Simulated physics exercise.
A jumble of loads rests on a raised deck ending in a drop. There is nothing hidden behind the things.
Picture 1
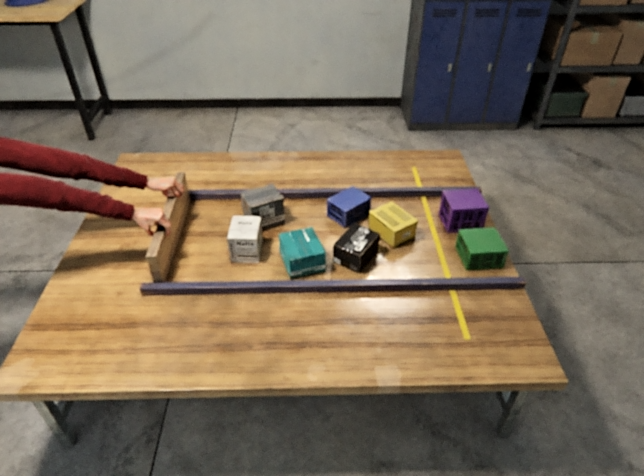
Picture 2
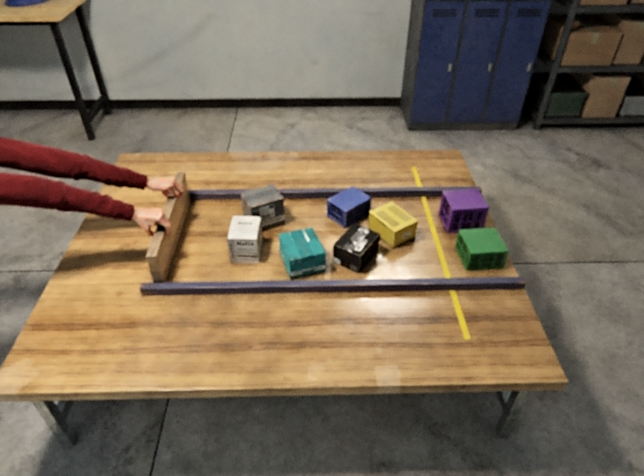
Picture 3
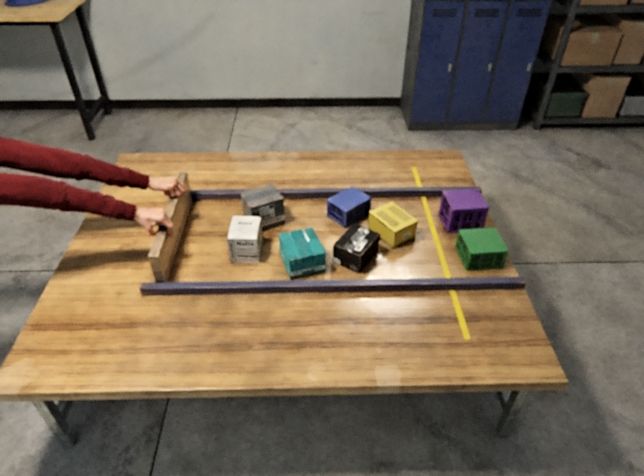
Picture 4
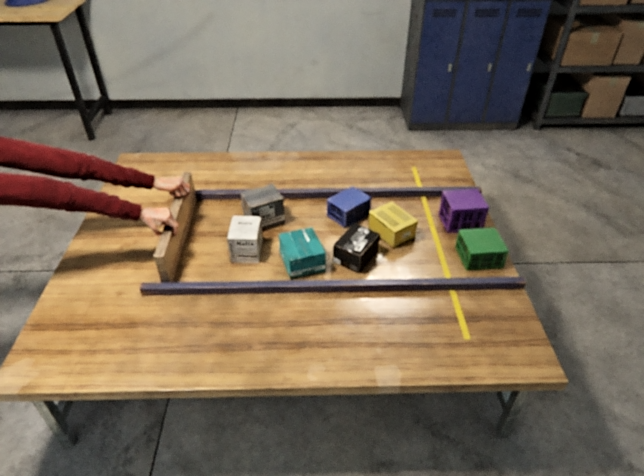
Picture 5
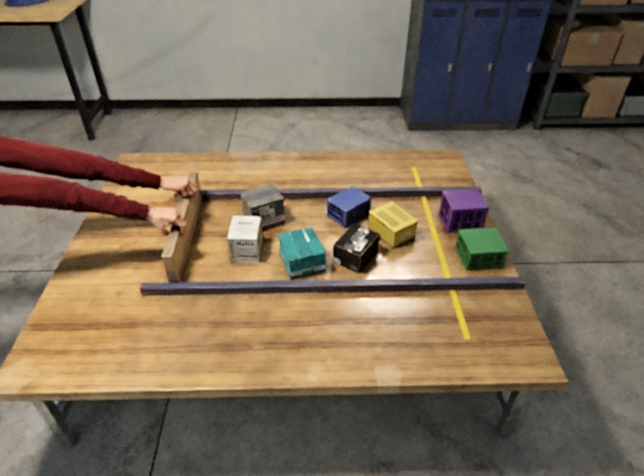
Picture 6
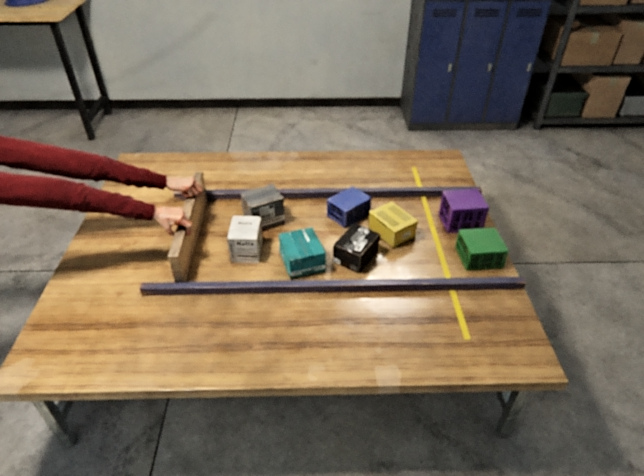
Two hands slide a wooden plank slightly right toward scattered colored boxes on a table.
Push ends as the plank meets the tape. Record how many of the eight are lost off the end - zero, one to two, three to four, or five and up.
In the end, the drop-off count sits at three or a four.
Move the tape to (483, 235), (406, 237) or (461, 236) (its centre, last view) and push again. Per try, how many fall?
Tallies in the order given: 6, 1, 5.
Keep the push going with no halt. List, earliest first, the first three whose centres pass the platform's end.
Going earliest first, it would be the green crate, after it the purple crate, and finally the black parcel.
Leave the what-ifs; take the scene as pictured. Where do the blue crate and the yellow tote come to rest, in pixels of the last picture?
The blue crate finishes at (473, 201); the yellow tote finishes at (487, 227).
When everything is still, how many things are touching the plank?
Number in contact with it: 2.
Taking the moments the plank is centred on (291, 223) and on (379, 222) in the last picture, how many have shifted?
Counts: 4 and 7.
Soon after, none off yet; green crate at rest near (481, 249); purple crate at rest near (463, 211); yellow tote at rest near (393, 225).
In the end, the number that fall off is three or four; gone, black parcel, purple crate and green crate.
